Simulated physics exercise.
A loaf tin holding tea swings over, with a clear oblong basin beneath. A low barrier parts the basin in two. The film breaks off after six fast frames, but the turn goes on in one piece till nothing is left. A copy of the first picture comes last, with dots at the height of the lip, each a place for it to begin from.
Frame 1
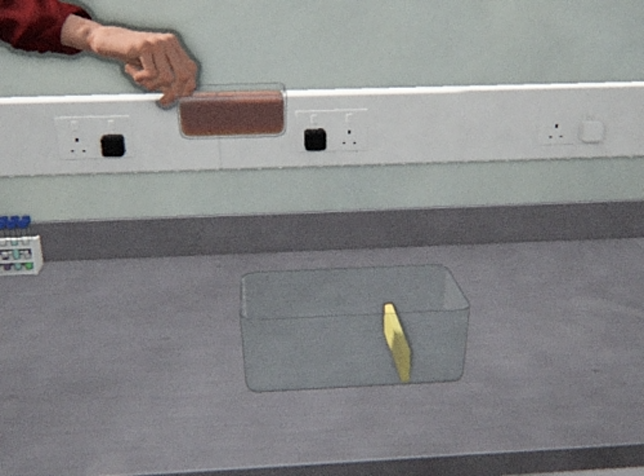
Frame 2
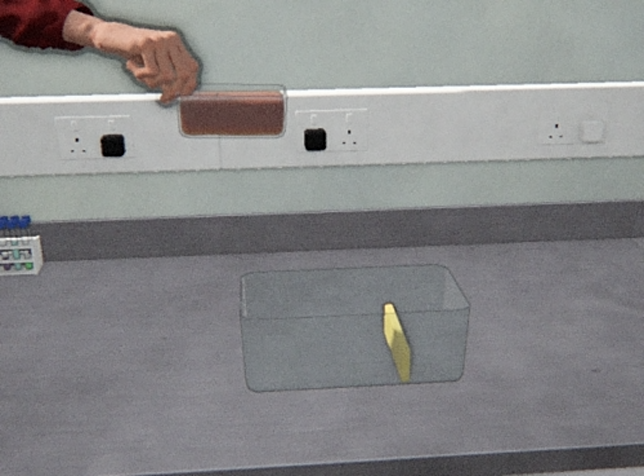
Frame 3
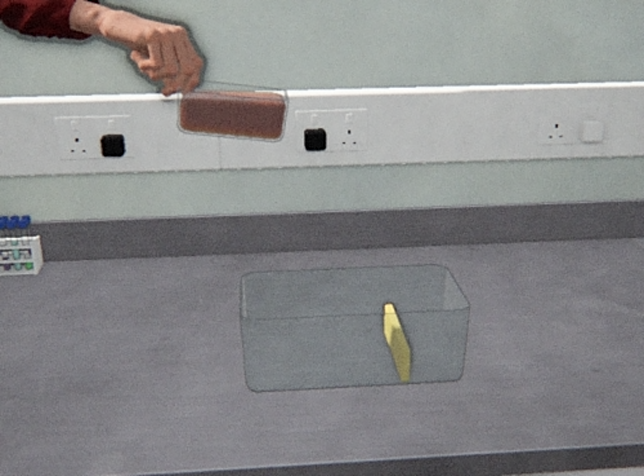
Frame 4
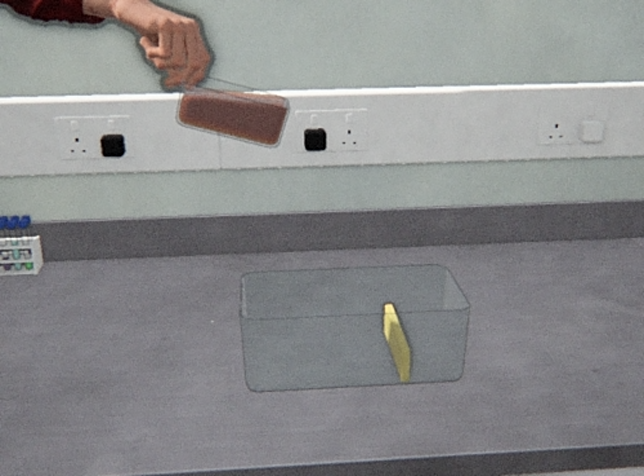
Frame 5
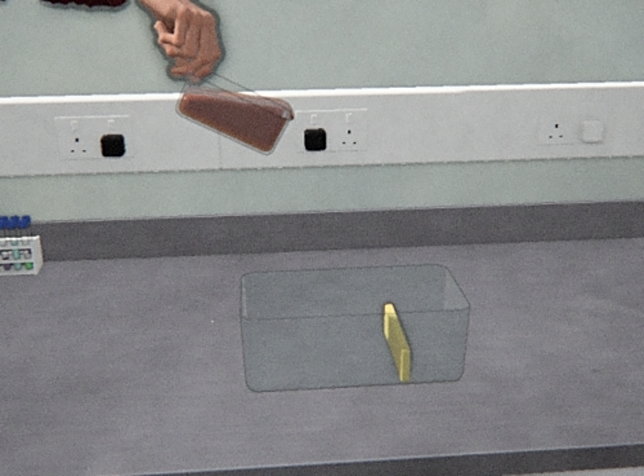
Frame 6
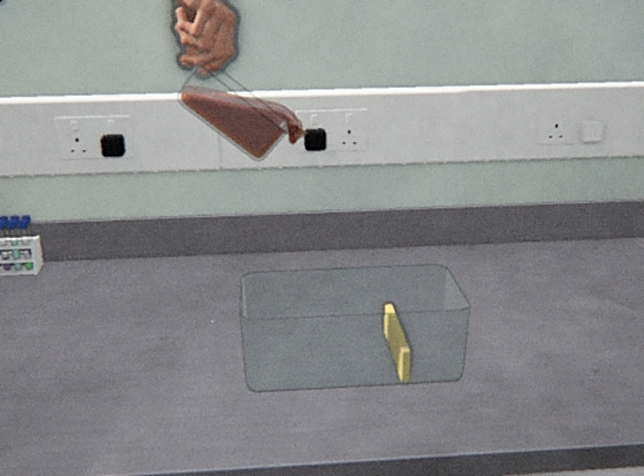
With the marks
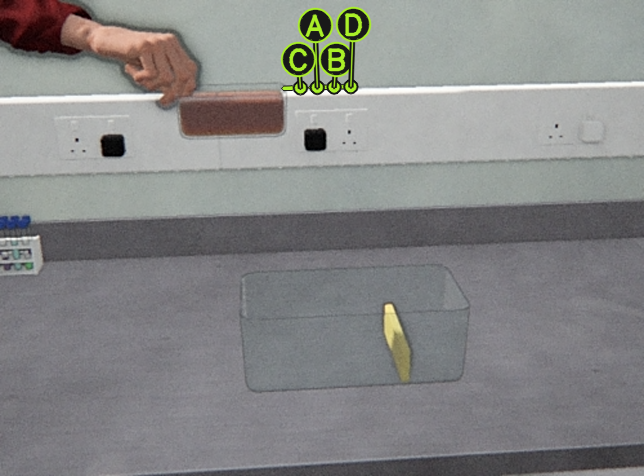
A hand in a dark red sleeve holds a clear loaf tin of brown tea at upper left, seen from the front and slightly above a grey worktop, before a pale green wall with white sockets. Below, a clear oblong basin stands empty, with a low yellow barrier right of its middle. The tin stays level, then tilts steadily down to the right as the hand rises and shifts right, and tea begins slipping over its lip, while the view stays still.
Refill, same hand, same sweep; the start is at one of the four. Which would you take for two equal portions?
B.
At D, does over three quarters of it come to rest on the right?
No.
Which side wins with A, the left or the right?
The left side.
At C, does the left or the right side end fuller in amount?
The left side.
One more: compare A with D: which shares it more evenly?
That is place D.
In lime, A at (317, 87); B at (334, 87); C at (300, 87); D at (350, 86).
With A, about 84 % ends left of the wall and 12 % right of it; 5 % is lost outside.
With B, about 50 % ends left of the wall and 45 % right of it; 6 % is lost outside.
With C, about 89 % ends left of the wall and 6 % right of it; 5 % is lost outside.
With D, about 34 % ends left of the wall and 57 % right of it; 8 % is lost outside.
